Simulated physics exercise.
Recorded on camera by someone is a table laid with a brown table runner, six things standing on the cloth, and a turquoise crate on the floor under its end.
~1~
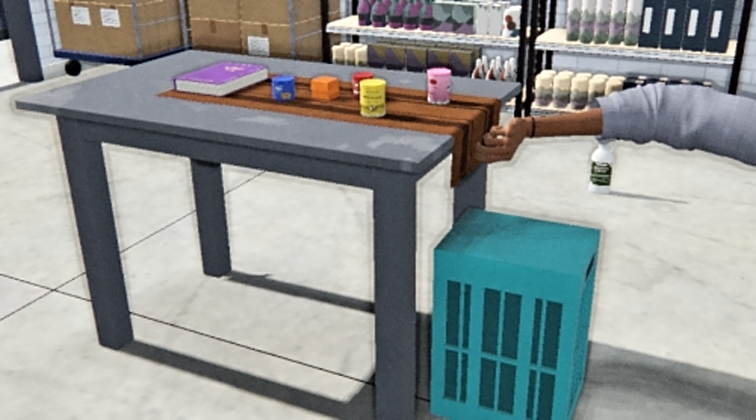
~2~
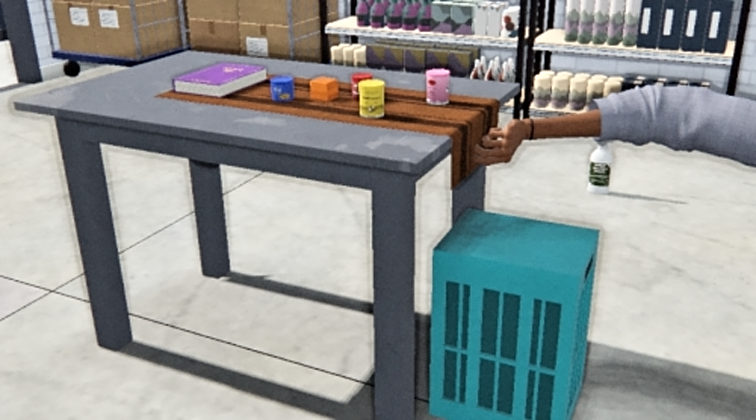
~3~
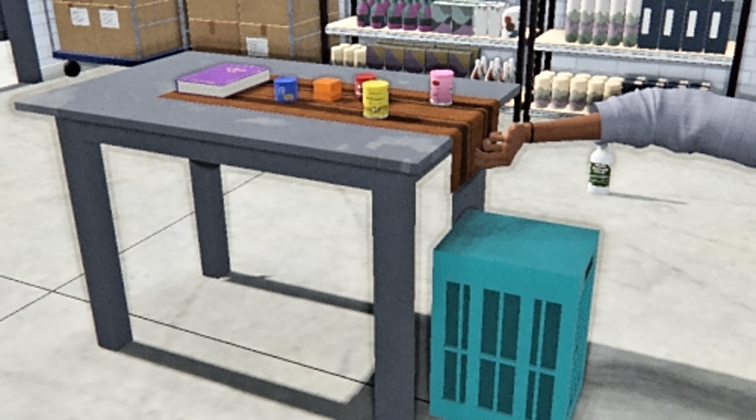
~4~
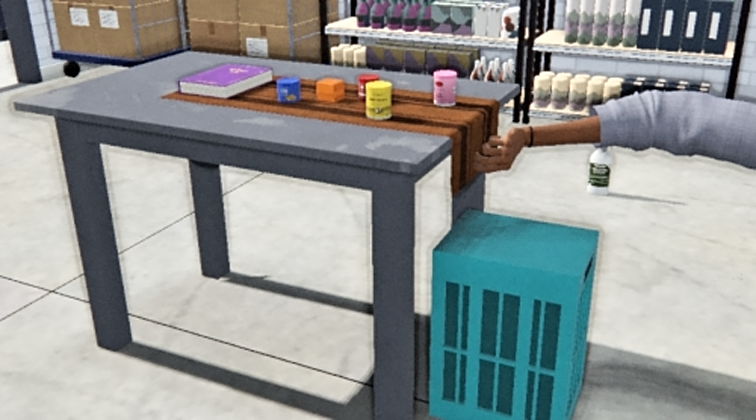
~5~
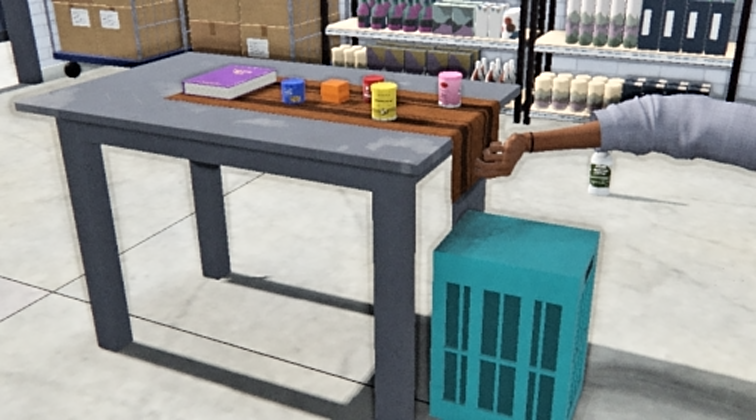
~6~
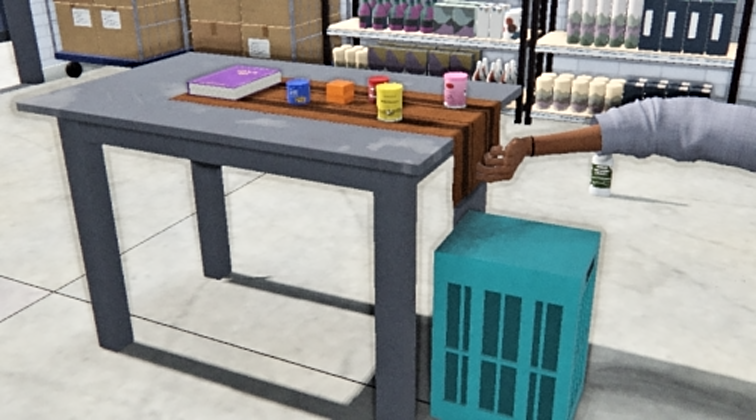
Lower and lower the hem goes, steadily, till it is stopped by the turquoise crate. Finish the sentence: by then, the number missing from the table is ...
... one.
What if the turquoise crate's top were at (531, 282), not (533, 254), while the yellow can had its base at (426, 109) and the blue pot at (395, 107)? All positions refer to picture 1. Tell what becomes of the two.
Well, the yellow can is dislodged, and the blue pot is dislodged.
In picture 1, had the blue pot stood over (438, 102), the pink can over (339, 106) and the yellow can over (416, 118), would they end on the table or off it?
Well, the blue pot is dislodged, the pink can is safe, and the yellow can is dislodged.
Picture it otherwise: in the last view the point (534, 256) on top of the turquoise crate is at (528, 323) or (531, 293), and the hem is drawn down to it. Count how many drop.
Numbers: 3; 2.
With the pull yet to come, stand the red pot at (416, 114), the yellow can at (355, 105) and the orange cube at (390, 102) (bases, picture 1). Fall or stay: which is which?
The red pot would end up off, the yellow can would stay in place, the orange cube would stay in place.
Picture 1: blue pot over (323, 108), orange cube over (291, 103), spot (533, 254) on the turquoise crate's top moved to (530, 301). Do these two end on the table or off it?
Blue pot stays, orange cube stays.
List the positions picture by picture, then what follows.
Hem (451, 189); pink can (439, 71); yellow can (373, 82); red pot (363, 75); orange cube (325, 79); blue pot (283, 78); top of the crate (533, 254), in the first frame.
Hem (451, 191); pink can (438, 72), in the second frame.
Hem (450, 194); yellow can (375, 84), in the third frame.
Hem (452, 199); red pot (369, 77); top of the crate (532, 255), in the fourth frame.
Hem (452, 204); orange cube (335, 82), in the fifth frame.
Hem (453, 209); pink can (456, 75); yellow can (390, 86); red pot (379, 78); orange cube (340, 83); blue pot (298, 82), in the sixth frame.
A little later, hem near (477, 208); all still up.
Next, hem on the crate; pink can gone.
When it is over, hem on the crate; pink can gone. The table loses one.
